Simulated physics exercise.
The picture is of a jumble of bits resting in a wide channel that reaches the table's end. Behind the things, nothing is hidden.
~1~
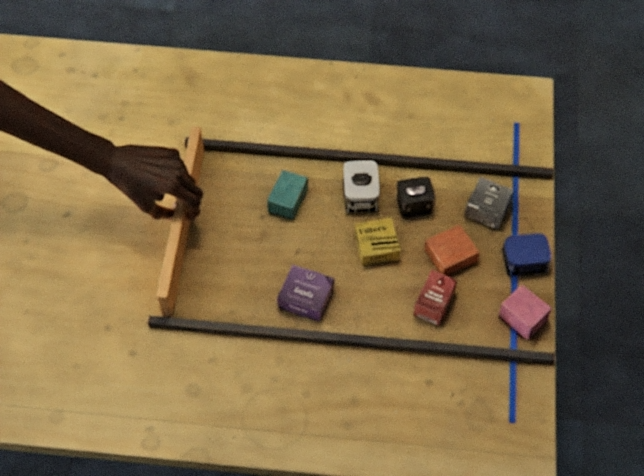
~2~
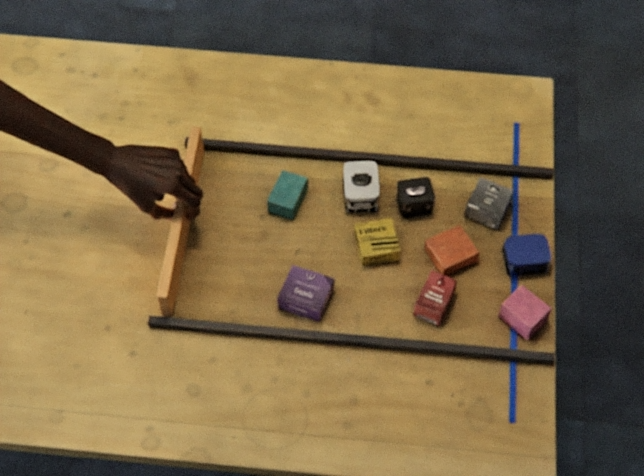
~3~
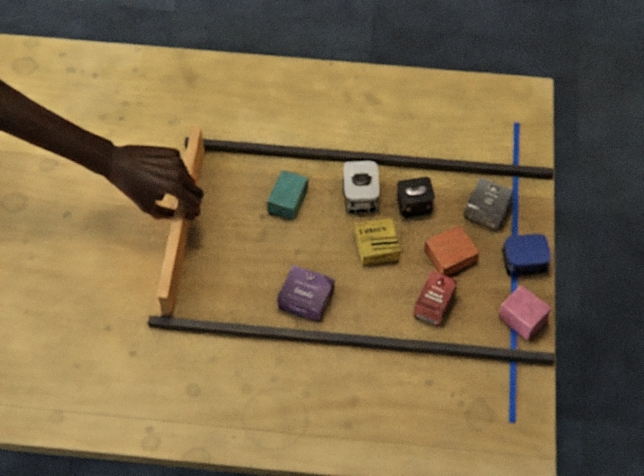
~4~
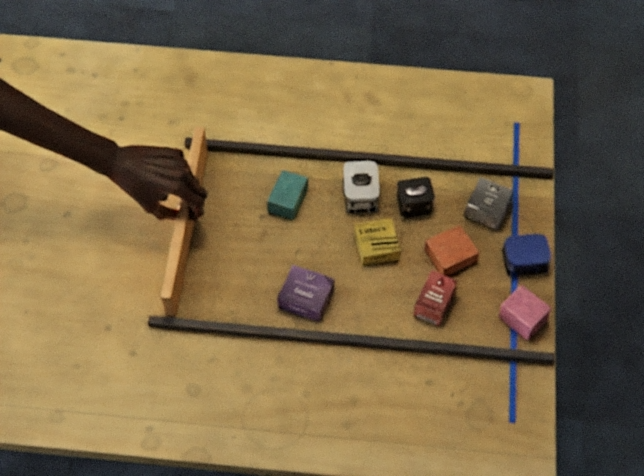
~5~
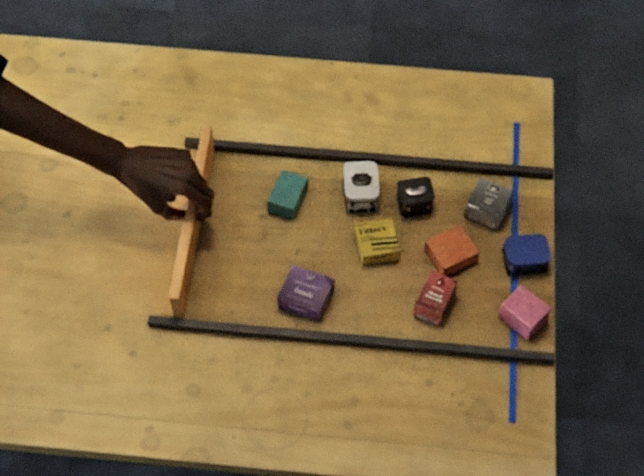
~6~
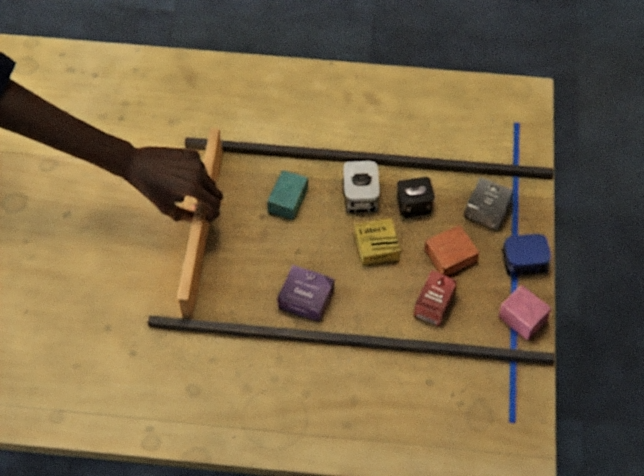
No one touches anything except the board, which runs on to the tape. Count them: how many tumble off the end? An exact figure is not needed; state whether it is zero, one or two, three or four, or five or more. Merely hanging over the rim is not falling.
The number falling off is five or more.
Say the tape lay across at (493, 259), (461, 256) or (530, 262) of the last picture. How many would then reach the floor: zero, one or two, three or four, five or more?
In order: 3 or 4, three or four, five or over.
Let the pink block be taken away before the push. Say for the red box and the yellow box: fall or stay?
So the red box goes off the edge and the yellow box is still there.
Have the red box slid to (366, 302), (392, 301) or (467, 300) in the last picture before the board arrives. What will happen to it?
Going through them in order, it ends up falling, it ends up falling, and it ends up falling.
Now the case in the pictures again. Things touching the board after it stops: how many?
3 in contact.
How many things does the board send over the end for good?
7.
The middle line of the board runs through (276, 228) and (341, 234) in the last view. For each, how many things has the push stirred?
1, then 4.
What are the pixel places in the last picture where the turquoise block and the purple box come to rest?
Okay, so first (530, 214), and next (538, 311).
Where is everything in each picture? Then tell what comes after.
Blue case (526, 255); pink block (525, 312); grey box (489, 203); board (182, 219); tape (515, 261), in the first picture.
Pink block (525, 313); purple box (306, 293), in the second picture.
Grey box (489, 203); orange block (451, 251), in the third picture.
Blue case (526, 255); white case (361, 187), in the fourth picture.
Pink block (525, 313); red box (435, 298), in the fifth picture.
Blue case (526, 255); pink block (525, 313); grey box (489, 203); board (202, 221); tape (515, 261), in the sixth picture.
Soon after, none off yet; blue case at rest near (526, 255); pink block at rest near (525, 313); grey box at rest near (489, 203).
At rest, the number that fall off is five or more; fallen, white case, black case, red box, orange block, grey box, pink block and blue case.
